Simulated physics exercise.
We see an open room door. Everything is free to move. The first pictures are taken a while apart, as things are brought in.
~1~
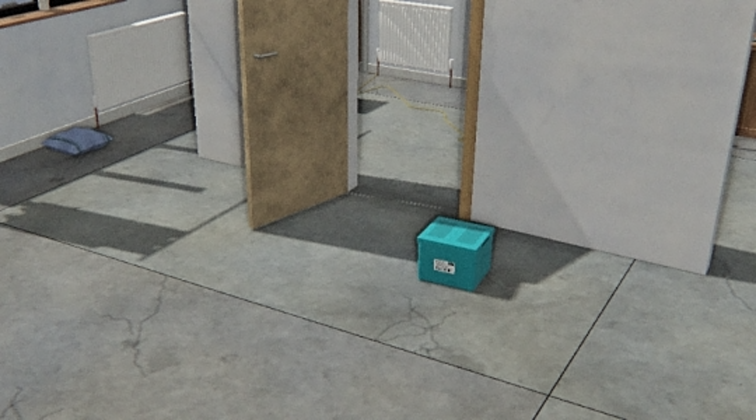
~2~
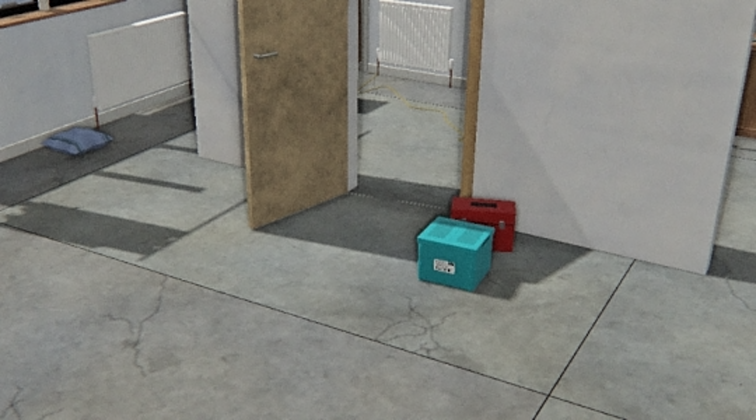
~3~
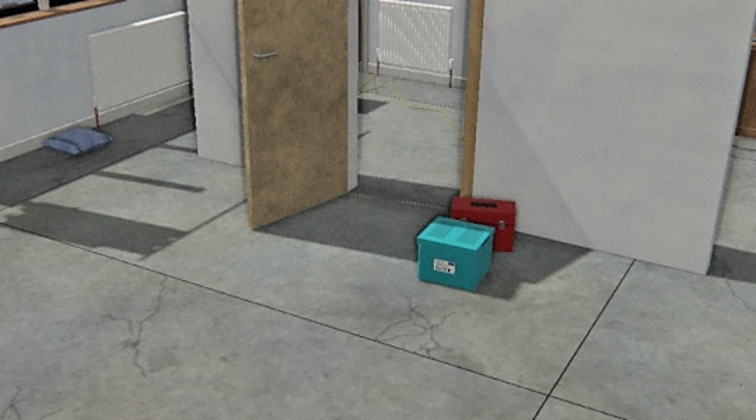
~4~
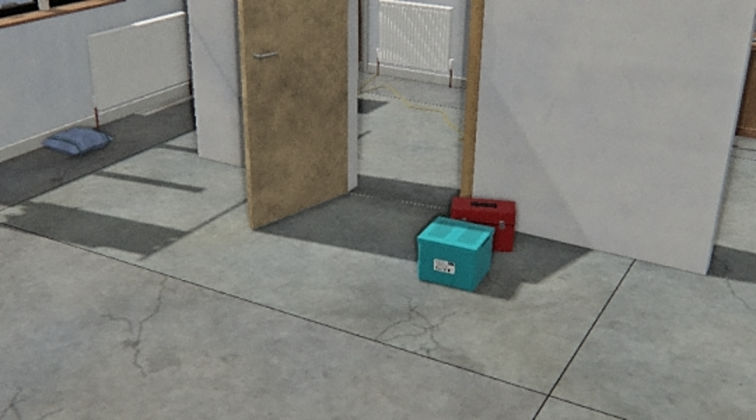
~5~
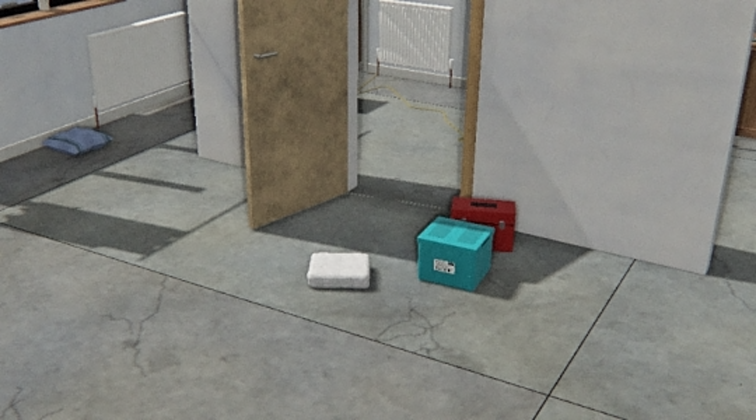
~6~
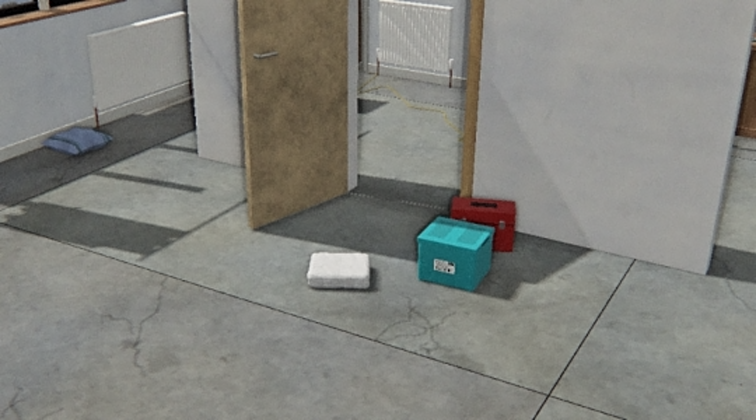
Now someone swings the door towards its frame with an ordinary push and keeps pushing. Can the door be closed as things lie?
As it turns out, it closes.
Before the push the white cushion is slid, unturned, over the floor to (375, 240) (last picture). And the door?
Then it jams.
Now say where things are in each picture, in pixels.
In the first picture, door wide open and still; turquoise tote (455, 254).
In the second picture, door wide open and still; turquoise tote (455, 254); red toolbox (483, 224).
In the third picture, door wide open and still; turquoise tote (455, 254); red toolbox (483, 224).
In the fourth picture, door wide open and still; turquoise tote (455, 254); red toolbox (483, 224).
In the fifth picture, door wide open and still; turquoise tote (455, 254); red toolbox (483, 224).
In the sixth picture, door wide open and still; white cushion (340, 270); turquoise tote (455, 254).
Then, 0.60 s later than the last frame, door 85° open.
Then, 1.00 s later than the last frame, door 59° open.
Then, 1.30 s later than the last frame, door 39° open.
Then, 1.70 s later than the last frame, door 11° open.
When it is over, door 0° open; all 3 as before. End places, in pixels of the last picture, white cushion near (340, 270).
